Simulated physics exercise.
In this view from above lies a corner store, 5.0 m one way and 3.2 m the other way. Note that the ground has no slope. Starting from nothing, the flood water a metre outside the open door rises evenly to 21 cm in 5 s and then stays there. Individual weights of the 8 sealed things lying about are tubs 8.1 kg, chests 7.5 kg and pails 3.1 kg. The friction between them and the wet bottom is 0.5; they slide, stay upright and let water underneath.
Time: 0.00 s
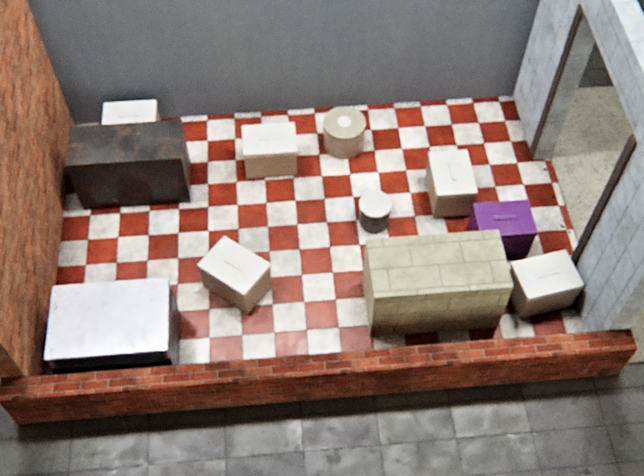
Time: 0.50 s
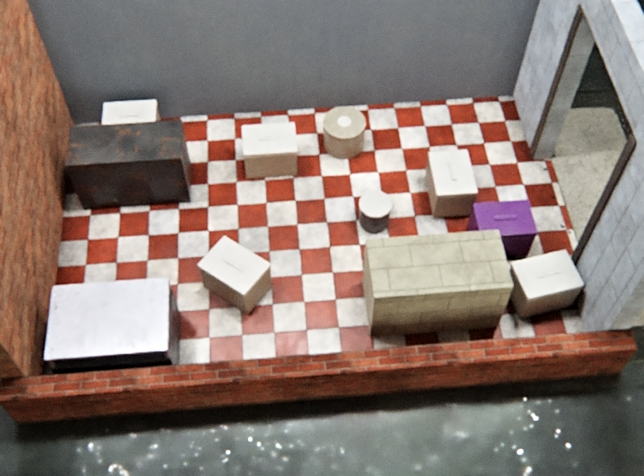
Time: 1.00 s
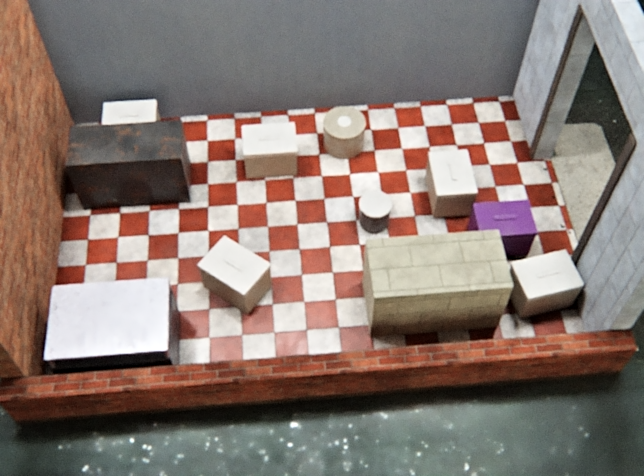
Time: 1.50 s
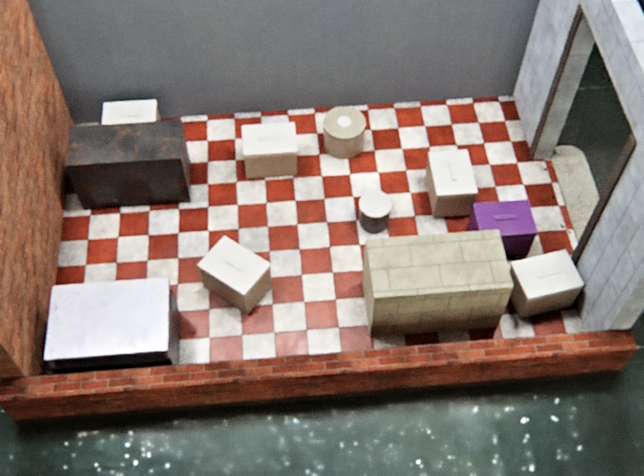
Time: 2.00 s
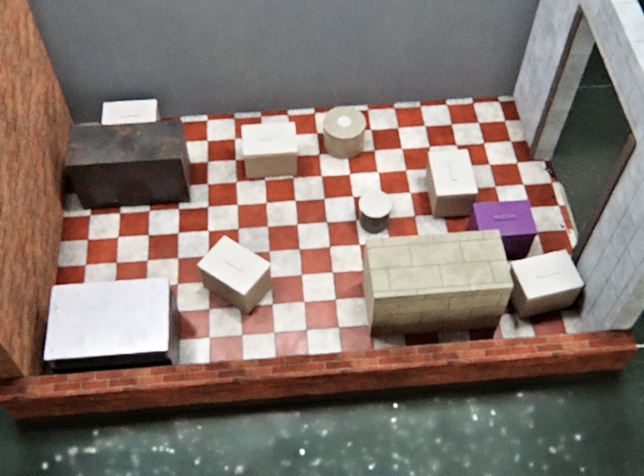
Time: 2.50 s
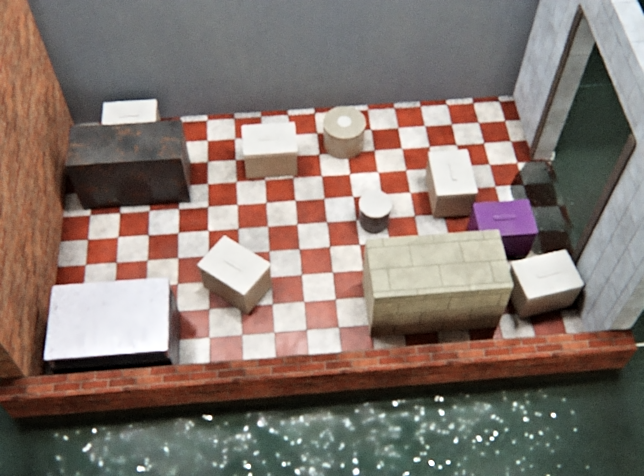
In a corner store, dark water spreads outside, then enters the doorway beside still chests.
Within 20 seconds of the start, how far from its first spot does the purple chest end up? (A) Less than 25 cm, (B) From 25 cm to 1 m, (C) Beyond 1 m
Beyond 1 m (C).
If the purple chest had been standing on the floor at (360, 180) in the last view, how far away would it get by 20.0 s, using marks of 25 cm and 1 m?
So it journeys a long way.
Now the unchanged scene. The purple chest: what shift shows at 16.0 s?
About 350 cm.
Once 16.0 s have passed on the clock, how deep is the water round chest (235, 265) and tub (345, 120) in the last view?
Roughly 14 and 12 cm.
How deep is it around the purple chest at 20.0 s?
20 cm, roughly.
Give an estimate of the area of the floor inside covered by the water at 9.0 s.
I'd put it close to 14 m2.
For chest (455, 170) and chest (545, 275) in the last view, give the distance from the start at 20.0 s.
Respectively 250 and 250 cm.
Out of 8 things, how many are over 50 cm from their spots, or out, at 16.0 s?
7.
After 4.0 s the purple chest is near (471, 230), 0.4 m from its start, aground; 0 afloat.
After 9.0 s the purple chest is near (67, 224), 4.2 m from its start, afloat; 8 afloat.
After 16.0 s the purple chest is near (156, 225), 3.3 m from its start, afloat; 8 afloat.
After 20.0 s the purple chest is near (144, 223), 3.4 m from its start, afloat; 8 afloat.
